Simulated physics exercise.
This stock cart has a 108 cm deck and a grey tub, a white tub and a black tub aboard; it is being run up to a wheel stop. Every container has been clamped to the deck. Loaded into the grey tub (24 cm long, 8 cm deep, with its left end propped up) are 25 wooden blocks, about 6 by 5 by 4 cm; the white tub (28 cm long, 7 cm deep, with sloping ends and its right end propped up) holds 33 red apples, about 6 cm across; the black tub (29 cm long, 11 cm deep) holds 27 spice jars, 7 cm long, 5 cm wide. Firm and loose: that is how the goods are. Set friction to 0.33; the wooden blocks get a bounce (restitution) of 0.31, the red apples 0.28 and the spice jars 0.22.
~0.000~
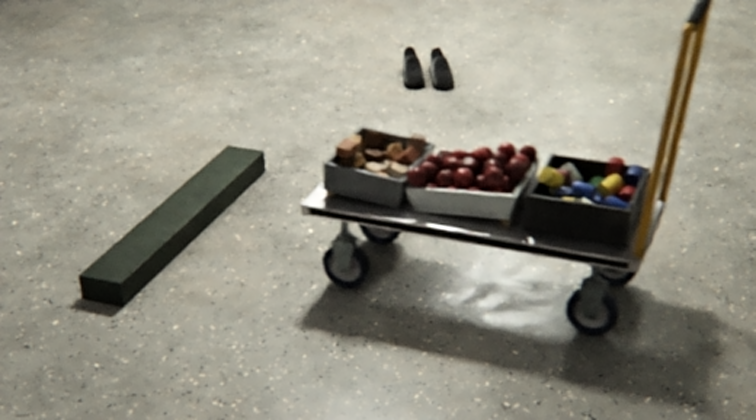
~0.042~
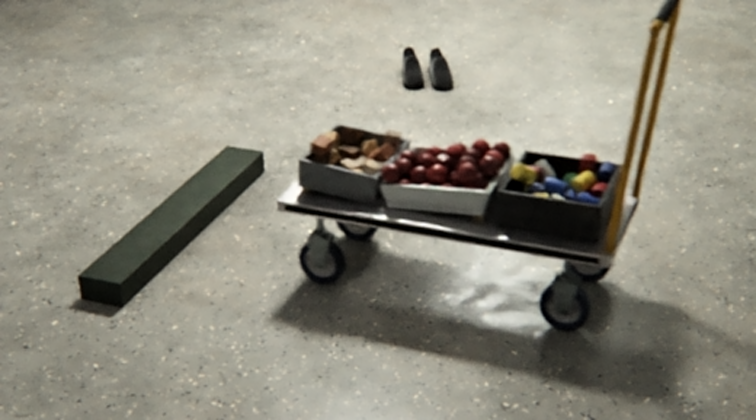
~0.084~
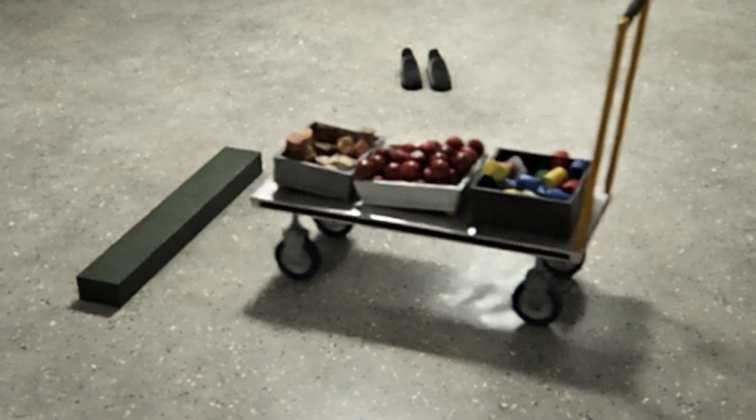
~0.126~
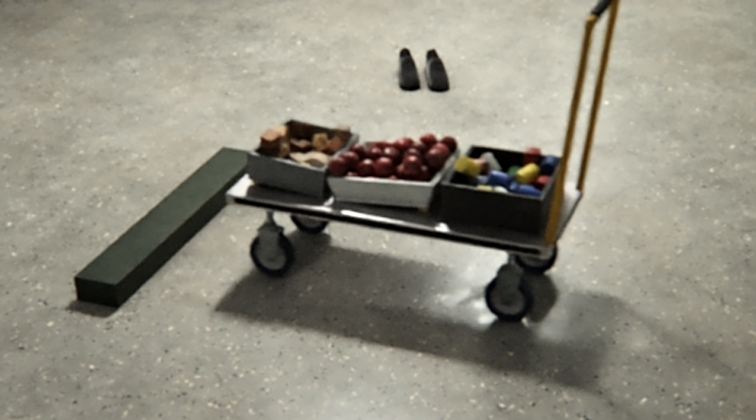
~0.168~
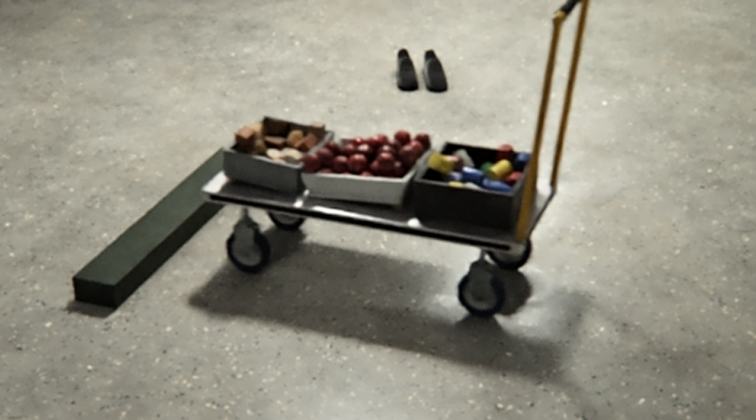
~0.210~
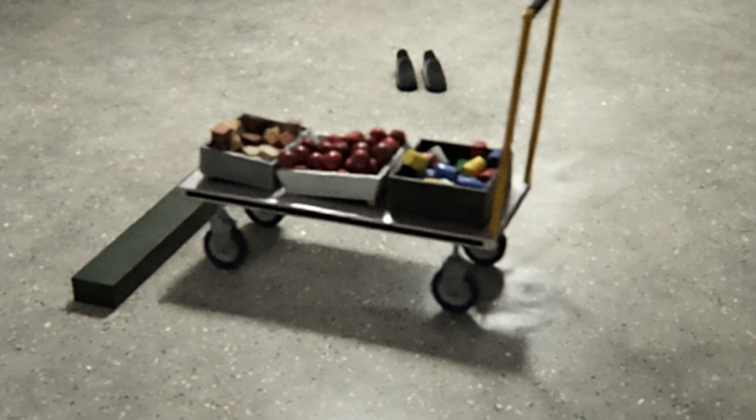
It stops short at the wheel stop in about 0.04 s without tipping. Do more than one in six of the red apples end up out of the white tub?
Yes.
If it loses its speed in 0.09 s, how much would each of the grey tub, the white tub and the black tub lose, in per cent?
That way you'd get grey tub at 10, white tub at 20, and black tub at 0 percent.
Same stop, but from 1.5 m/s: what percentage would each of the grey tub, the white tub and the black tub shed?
Then the grey tub sheds 0 per cent of its load, the white tub 10 per cent, and the black tub 0 per cent.
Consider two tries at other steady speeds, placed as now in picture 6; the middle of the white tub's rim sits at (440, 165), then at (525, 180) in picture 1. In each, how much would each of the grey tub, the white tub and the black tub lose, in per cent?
For the grey tub it's 0 % and then 20 %, for the white tub 0 % and then 40 %, and for the black tub 0 % and then 10 %.
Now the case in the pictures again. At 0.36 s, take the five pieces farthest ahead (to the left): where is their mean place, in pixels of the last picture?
The leading five average out near (182, 133).
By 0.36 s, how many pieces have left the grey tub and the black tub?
Estimate at that time - grey tub 1, black tub 0, give or take.
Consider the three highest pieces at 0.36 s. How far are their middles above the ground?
Close to 48 cm, on average.
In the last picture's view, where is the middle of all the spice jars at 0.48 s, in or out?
Middle approx. (402, 175).
After 0.26 s, contact.
After 0.36 s, 1 of 25 out of the grey tub, 3 of 33 out of the white tub and 0 of 27 out of the black tub.
After 0.48 s, 1 of 25 out of the grey tub, 9 of 33 out of the white tub and 0 of 27 out of the black tub.
After 0.71 s, 2 of 25 out of the grey tub, 10 of 33 out of the white tub and 0 of 27 out of the black tub.
When it is over (at 1.21 s), 2 of 25 out of the grey tub, 10 of 33 out of the white tub and 0 of 27 out of the black tub. Asked share, 10 of 33, 30 per cent.
